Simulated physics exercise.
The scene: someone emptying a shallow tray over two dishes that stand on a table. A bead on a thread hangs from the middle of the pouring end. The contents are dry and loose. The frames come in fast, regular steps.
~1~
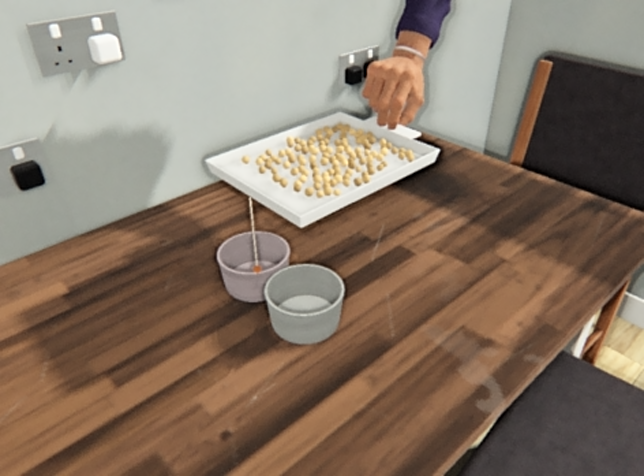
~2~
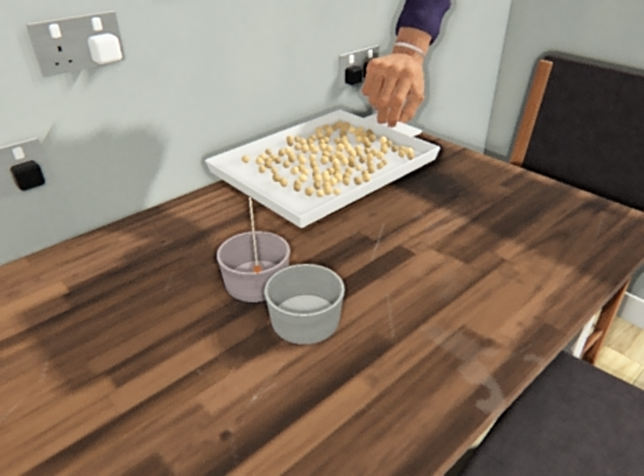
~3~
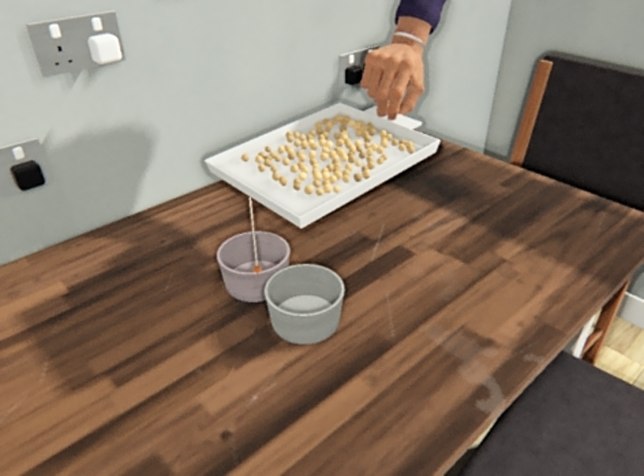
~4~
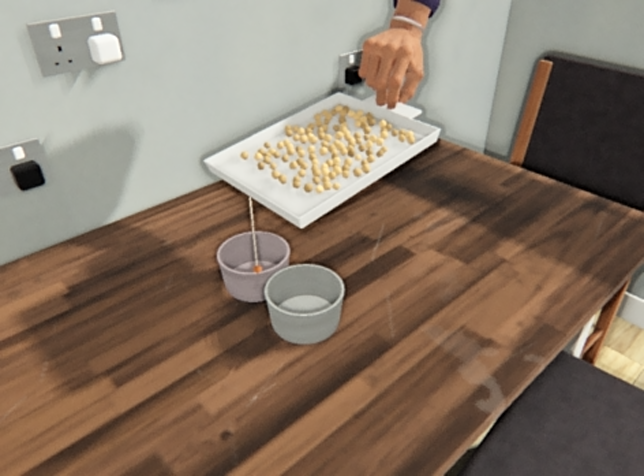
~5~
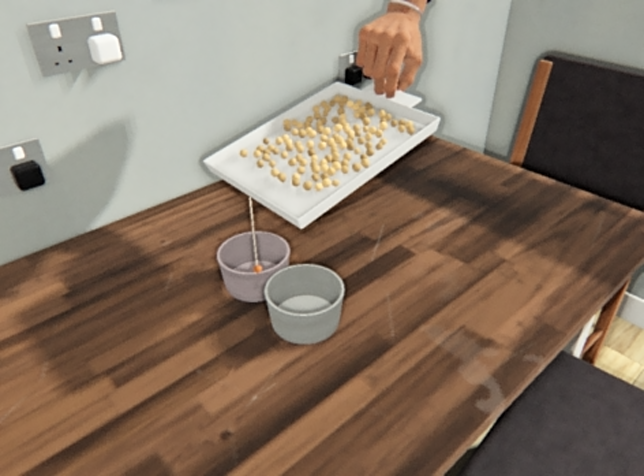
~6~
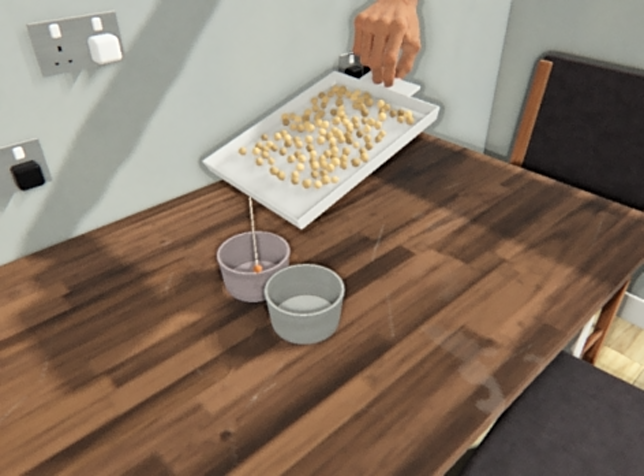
A hand slowly raised the far end of a white tray of dried chickpeas, tilting it toward two small dishes on a wooden table, while a bead hung on a thread from its lower edge.
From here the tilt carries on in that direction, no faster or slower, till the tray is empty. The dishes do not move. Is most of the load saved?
In the dishes lies less than half of it.
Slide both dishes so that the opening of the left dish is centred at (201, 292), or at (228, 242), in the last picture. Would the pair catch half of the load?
The first try: Over half. The second: Less than half.
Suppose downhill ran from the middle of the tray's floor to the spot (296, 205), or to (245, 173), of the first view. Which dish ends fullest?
One: The right one. Two: Left.
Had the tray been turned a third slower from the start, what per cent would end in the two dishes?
About 0 per cent.
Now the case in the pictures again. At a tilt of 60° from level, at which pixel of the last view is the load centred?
At about (260, 176).
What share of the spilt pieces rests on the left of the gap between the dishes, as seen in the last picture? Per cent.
About 90 per cent.
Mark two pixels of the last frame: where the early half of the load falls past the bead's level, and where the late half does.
At about (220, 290), then at (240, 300).
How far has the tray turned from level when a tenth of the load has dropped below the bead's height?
At some 110 degrees.
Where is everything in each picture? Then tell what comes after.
In the first frame, corners of the pouring end (210, 160) and (301, 214), level; middle of the load (333, 160), dried chickpeas; left dish (226, 279); right dish (276, 319); bead on its thread (257, 269).
In the second frame, corners of the pouring end (210, 160) and (301, 214), level; middle of the load (333, 158).
In the third frame, corners of the pouring end (209, 160) and (300, 215), tipped barely, level across its low end; middle of the load (332, 154).
In the fourth frame, corners of the pouring end (208, 160) and (300, 216), tipped a little, level across its low end; middle of the load (332, 148).
In the fifth frame, corners of the pouring end (207, 160) and (299, 217), tipped a little, level across its low end; middle of the load (331, 142).
In the sixth frame, corners of the pouring end (207, 161) and (298, 218), tipped clearly, level across its low end; middle of the load (329, 136); left dish (226, 279); right dish (276, 319).
Just after the last frame, tray tipped steeply; every one on the tray.
A moment on, tray tipped right over; almost all on the tray; about a tenth outside both; just a few in the air.
Further on, tray tipped past a quarter turn; just a few in the right dish; almost all outside both.
When it is over, tray tipped past a quarter turn; just a few in the right dish; not one in the left dish; almost all outside both.
